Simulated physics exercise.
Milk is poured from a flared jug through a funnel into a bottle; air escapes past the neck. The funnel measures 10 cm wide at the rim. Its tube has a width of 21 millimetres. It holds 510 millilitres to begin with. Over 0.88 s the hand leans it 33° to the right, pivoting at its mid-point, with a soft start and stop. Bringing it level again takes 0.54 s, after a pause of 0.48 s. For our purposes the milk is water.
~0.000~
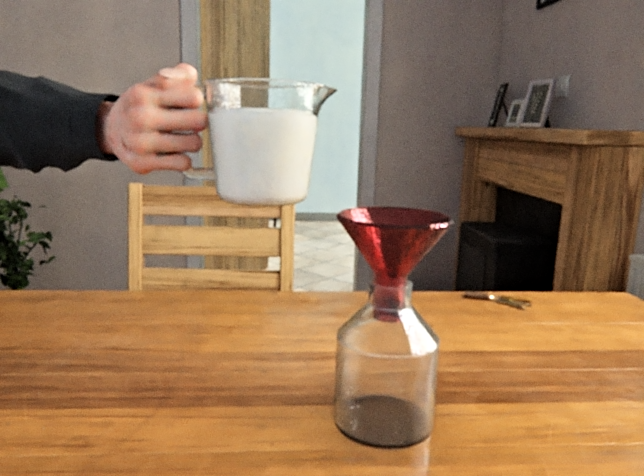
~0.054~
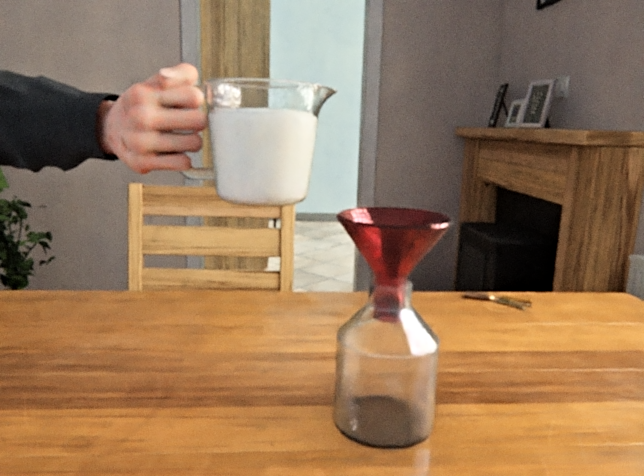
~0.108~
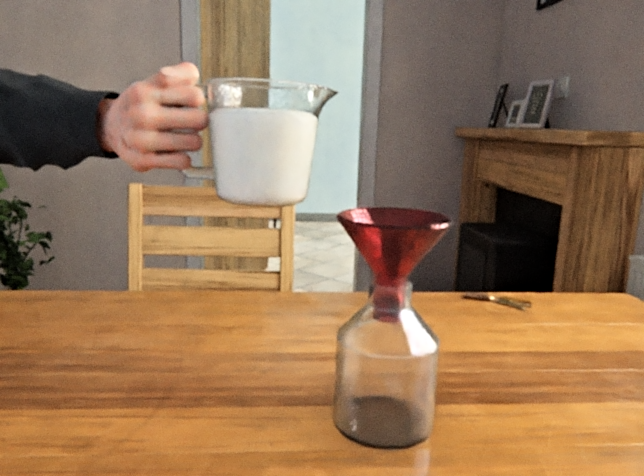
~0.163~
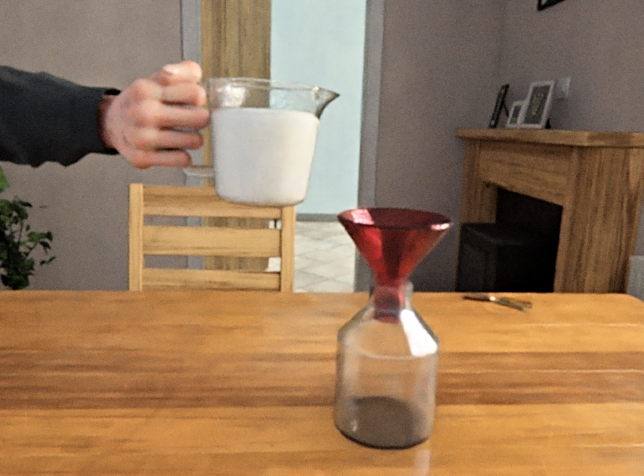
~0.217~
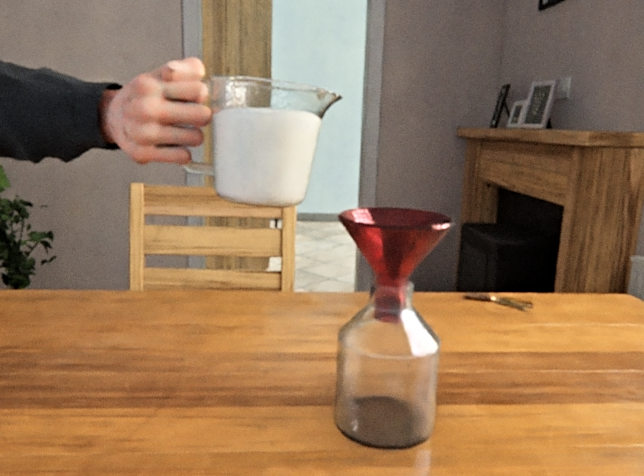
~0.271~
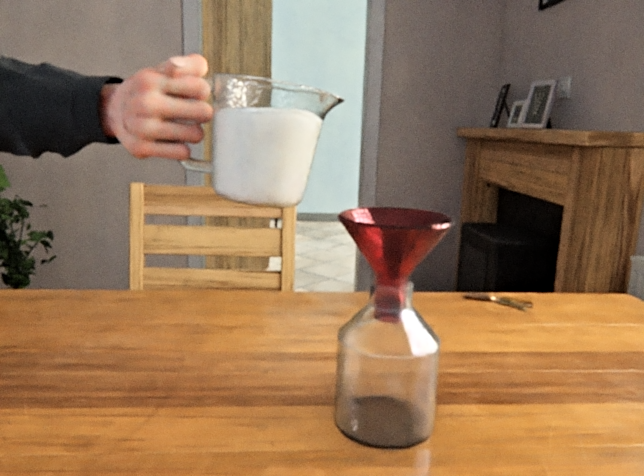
A hand held a glass jug of milk above and to the left of a bottle with a red funnel in its neck, then tilted the jug slightly to the right.
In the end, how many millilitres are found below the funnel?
Close to 60 ml ends up below it.
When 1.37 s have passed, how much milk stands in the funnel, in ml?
5 ml or so.
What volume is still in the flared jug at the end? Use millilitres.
440 ml.
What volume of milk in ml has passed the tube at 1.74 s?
Estimate: Some 60 ml.
After 0.71 s the tilt is 30° and 0 ml has passed the tube, 0 ml is in the funnel, 500 ml in the flared jug and 0 ml has missed.
After 1.03 s the tilt is 33° and 15 ml has passed the tube, 10 ml is in the funnel, 470 ml in the flared jug and 0 ml has missed.
After 1.37 s the tilt is 33° and 45 ml has passed the tube, 5 ml is in the funnel, 450 ml in the flared jug and 0 ml has missed.
After 1.74 s the tilt is 7° and 60 ml has passed the tube, 0 ml is in the funnel, 440 ml in the flared jug and 0 ml has missed.
In the end 65 ml has passed the tube, 0 ml is in the funnel, 440 ml in the flared jug and 0 ml has missed.
